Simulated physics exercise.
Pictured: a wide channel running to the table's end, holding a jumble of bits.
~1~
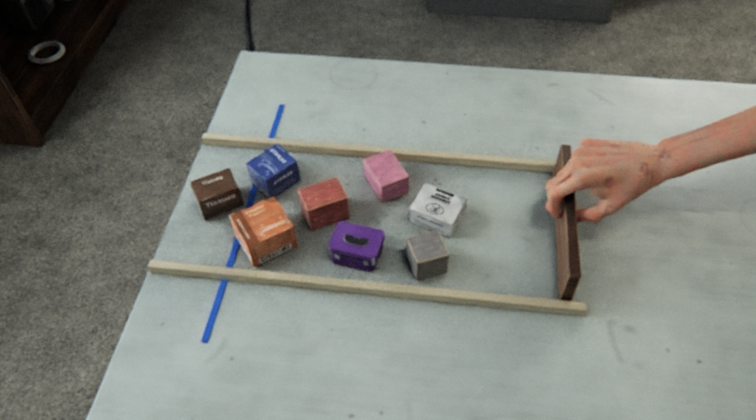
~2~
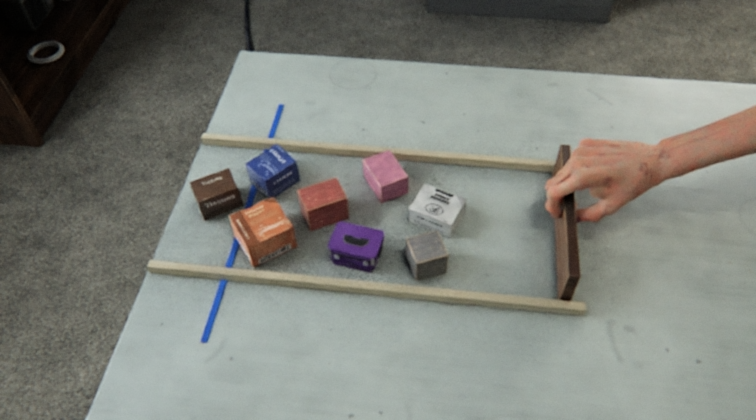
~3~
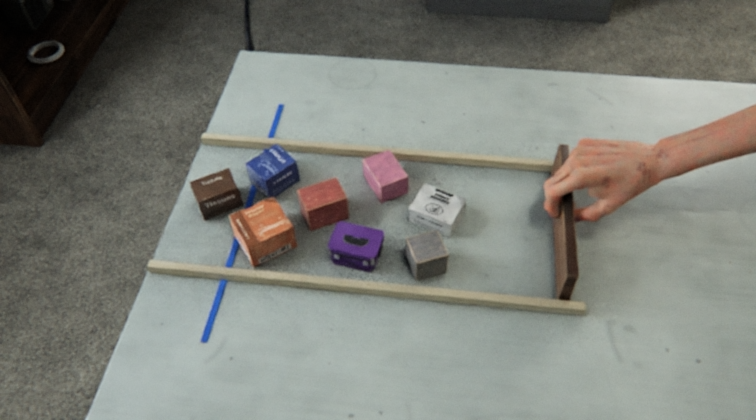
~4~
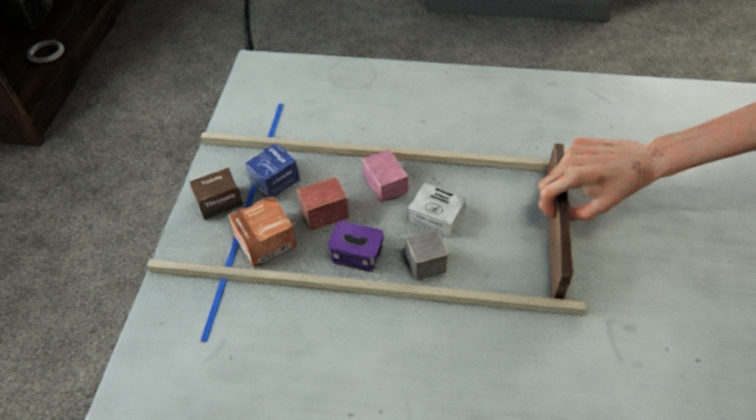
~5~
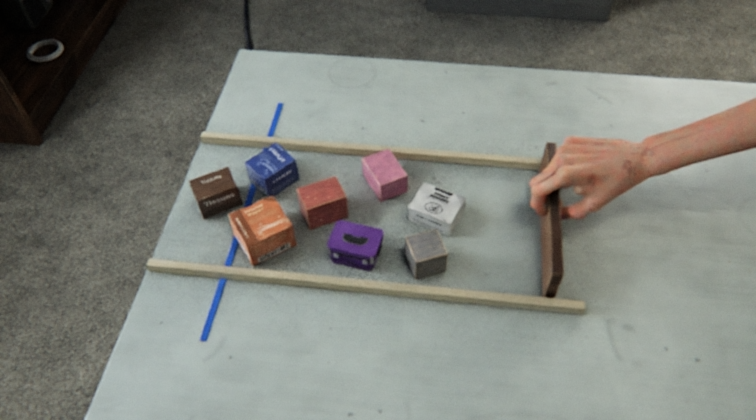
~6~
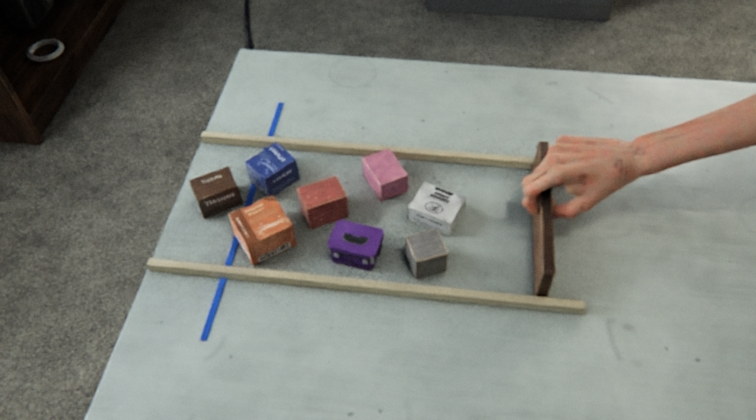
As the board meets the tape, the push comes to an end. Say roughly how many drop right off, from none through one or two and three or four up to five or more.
Dropping off: One or two.
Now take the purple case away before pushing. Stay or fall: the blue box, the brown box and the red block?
As for the blue box, it holds; the brown box drops; and the red block holds.
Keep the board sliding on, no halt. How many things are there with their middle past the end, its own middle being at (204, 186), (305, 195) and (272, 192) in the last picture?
In order, that gives 5, then 0, then 2.
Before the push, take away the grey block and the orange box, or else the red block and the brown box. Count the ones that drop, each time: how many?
1 in the first case and 1 in the second.
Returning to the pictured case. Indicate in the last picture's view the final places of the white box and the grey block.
Roughly (225, 196), and the other roughly (218, 230).
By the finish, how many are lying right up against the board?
All in all, 3.
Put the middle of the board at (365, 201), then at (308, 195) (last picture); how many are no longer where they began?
6, then 8.
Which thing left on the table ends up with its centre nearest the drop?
It would be the red block, I'd say.
Soon after, none off yet; brown box at rest near (216, 192); blue box at rest near (273, 170); orange box at rest near (263, 230).
Then, none off yet; brown box at rest near (216, 192); blue box at rest near (273, 170); orange box moved a little near (243, 227).
Further on, none off yet; brown box moved about its own width near (182, 185); blue box moved about its own width near (242, 163); orange box moved well along near (173, 218).
At rest, the number that fall off is one or two; fallen, orange box and brown box.
